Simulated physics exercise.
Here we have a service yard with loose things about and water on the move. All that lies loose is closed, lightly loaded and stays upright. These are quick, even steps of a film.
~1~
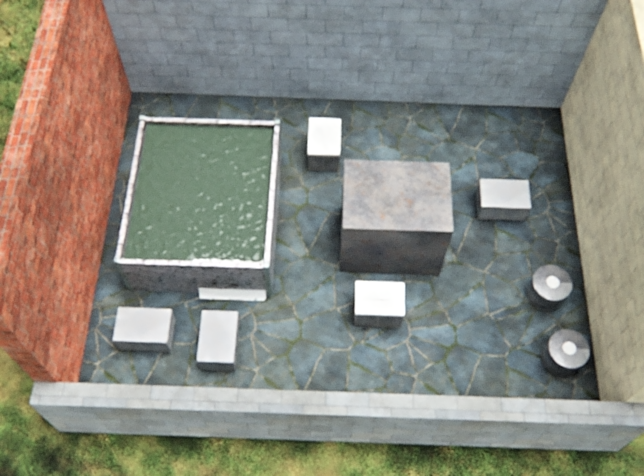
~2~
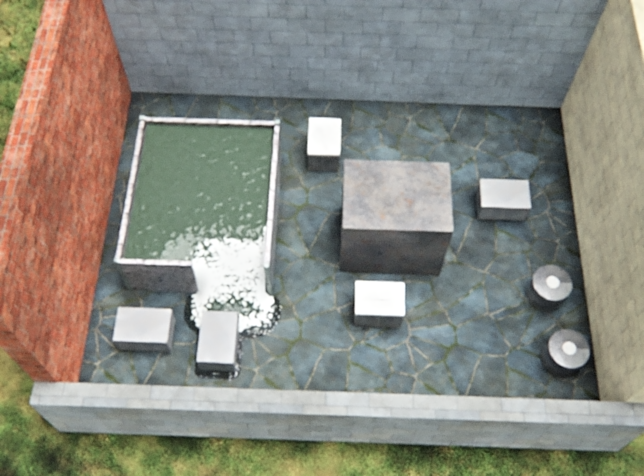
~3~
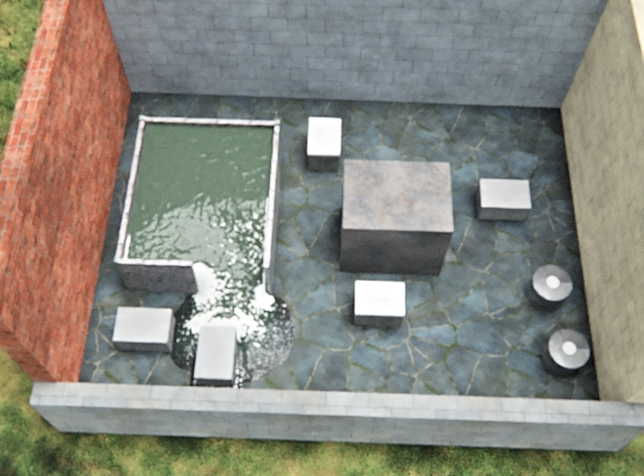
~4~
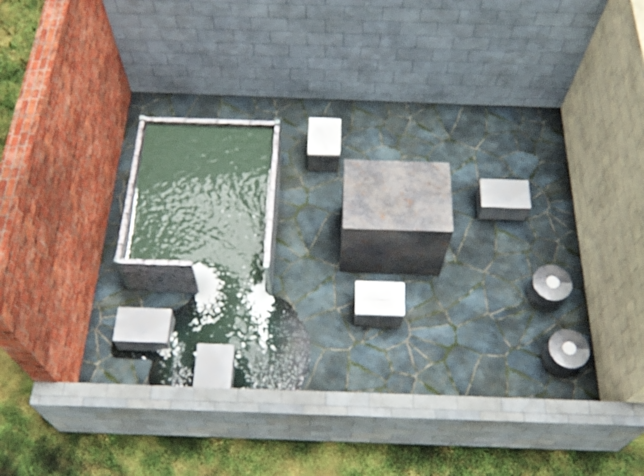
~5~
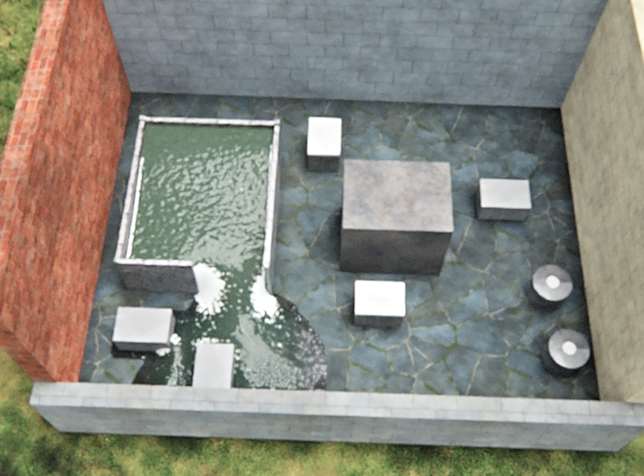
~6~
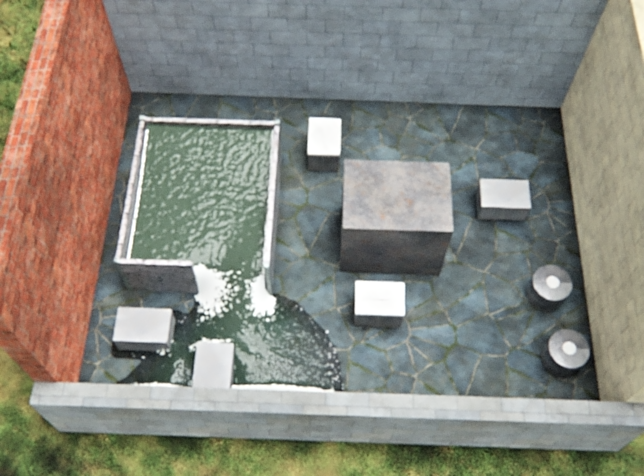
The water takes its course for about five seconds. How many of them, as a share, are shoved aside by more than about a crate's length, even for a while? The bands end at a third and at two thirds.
Share: Two thirds or more.
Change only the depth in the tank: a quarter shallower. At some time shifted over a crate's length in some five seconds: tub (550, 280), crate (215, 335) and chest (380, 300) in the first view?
In that order: Pushed that far, yes, short of that.
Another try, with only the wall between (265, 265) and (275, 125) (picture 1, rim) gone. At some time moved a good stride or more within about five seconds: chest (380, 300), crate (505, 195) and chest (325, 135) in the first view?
In that order: That far or more, shifted that much, moved that far.
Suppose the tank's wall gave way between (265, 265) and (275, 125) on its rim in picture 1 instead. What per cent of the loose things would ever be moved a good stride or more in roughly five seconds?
Some 70 per cent.
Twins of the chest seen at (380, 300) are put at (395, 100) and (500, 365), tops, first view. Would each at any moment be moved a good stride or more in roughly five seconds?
One after the other: No, pushed that far.
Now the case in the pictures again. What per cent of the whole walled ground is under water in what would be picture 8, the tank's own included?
Roughly 25 per cent.
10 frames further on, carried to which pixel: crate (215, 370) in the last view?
Near (115, 345).
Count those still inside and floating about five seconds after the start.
The number is 3.
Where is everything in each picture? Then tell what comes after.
A crate at (217, 336) rests on the ground; a chest at (380, 298) rests on the ground; 0 of 7 have shifted, in the first frame.
A crate at (217, 336) rests on the ground; a chest at (380, 298) rests on the ground; 0 of 7 have shifted, in the second frame.
A crate at (215, 352), on the bottom, close to its start; a chest at (380, 298) rests on the ground; 1 of 7 have shifted, in the third frame.
A crate at (213, 370) rests on the ground, a stride from its start; a chest at (380, 298) rests on the ground; 1 of 7 have shifted, in the fourth frame.
A crate at (213, 370) rests on the ground, a stride from its start; a chest at (380, 298) rests on the ground; 1 of 7 have shifted, in the fifth frame.
A crate at (213, 369), on the bottom, a stride from its start; a chest at (380, 298) rests on the ground; 1 of 7 have shifted, in the sixth frame.
A moment on, 0 of 7 are well off their spots; 1 afloat.
Next, 1 of 7 are well off their spots; 1 afloat.
Later, 4 of 7 are well off their spots; 4 afloat.
In the end, 4 of 7 are well off their spots, and 5 have been at some point; 3 afloat.
